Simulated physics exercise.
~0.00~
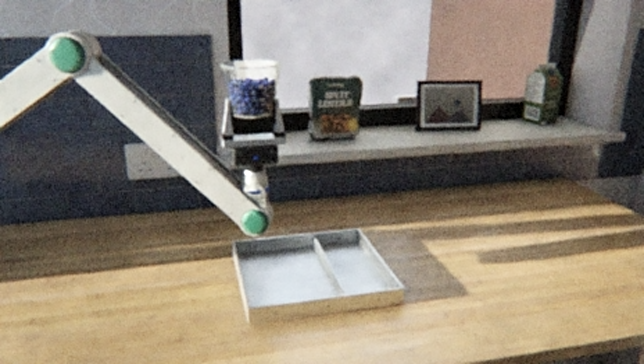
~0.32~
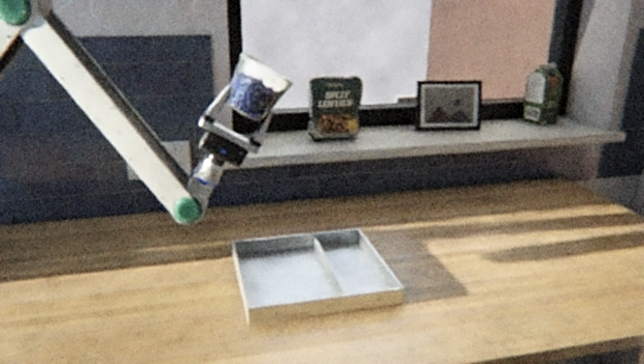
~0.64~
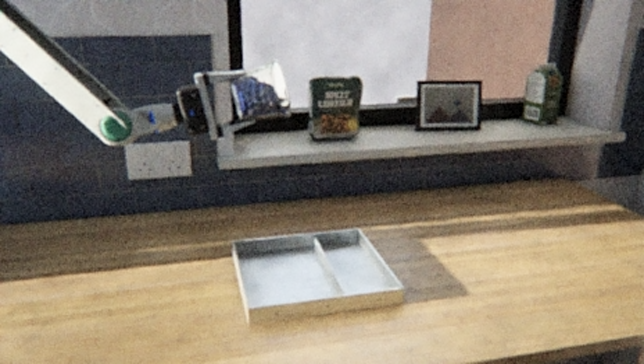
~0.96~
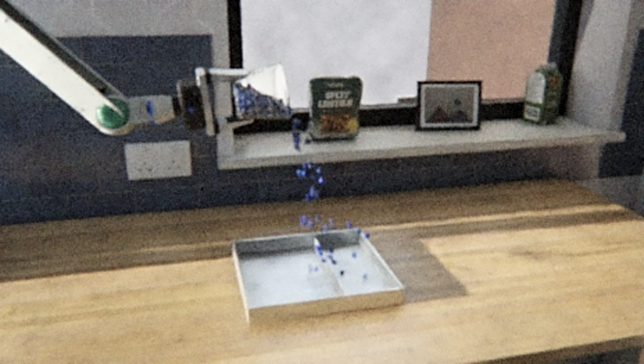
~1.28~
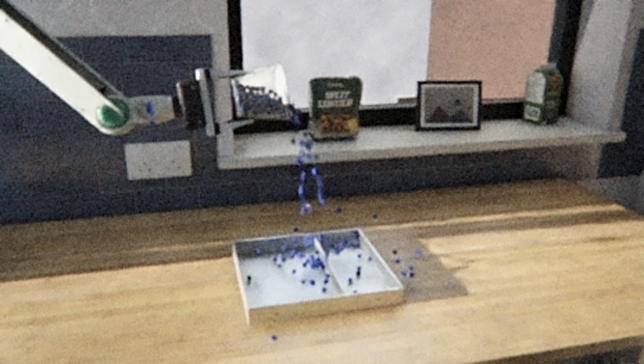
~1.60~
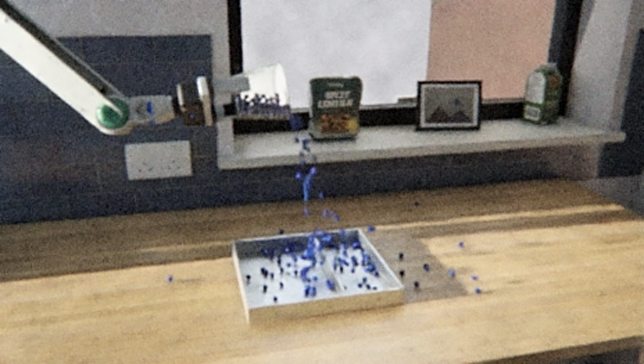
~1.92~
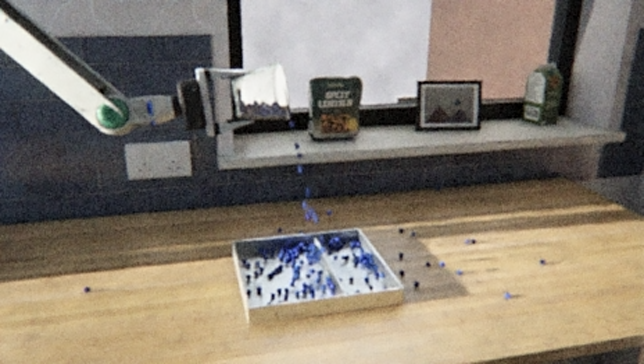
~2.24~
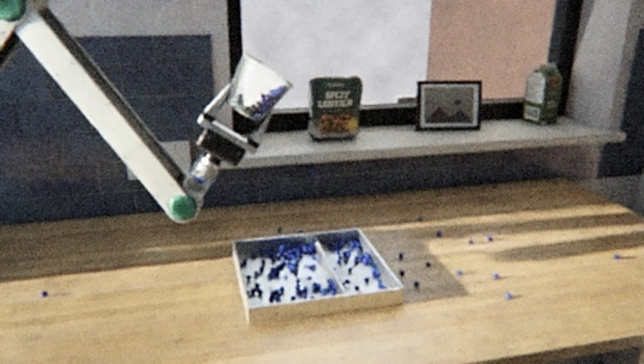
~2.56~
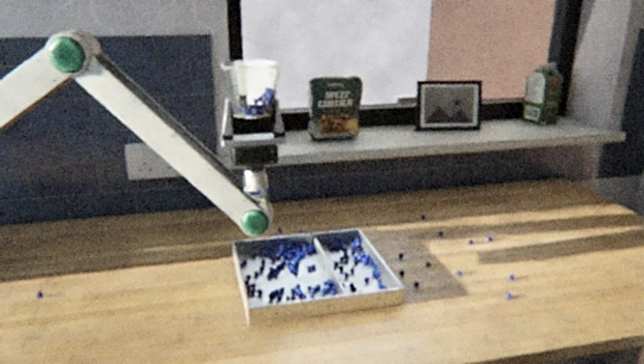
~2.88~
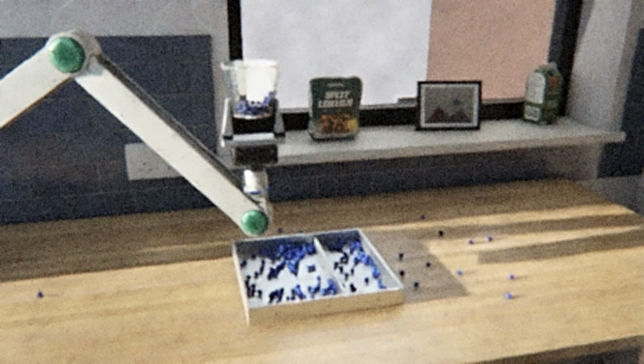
The video shows a robotic arm tipping a clear tumbler of blue beads over a divided tray on a wooden table, pouring them into both compartments while some scatter across the tabletop, then returning the tumbler upright with some beads still inside.
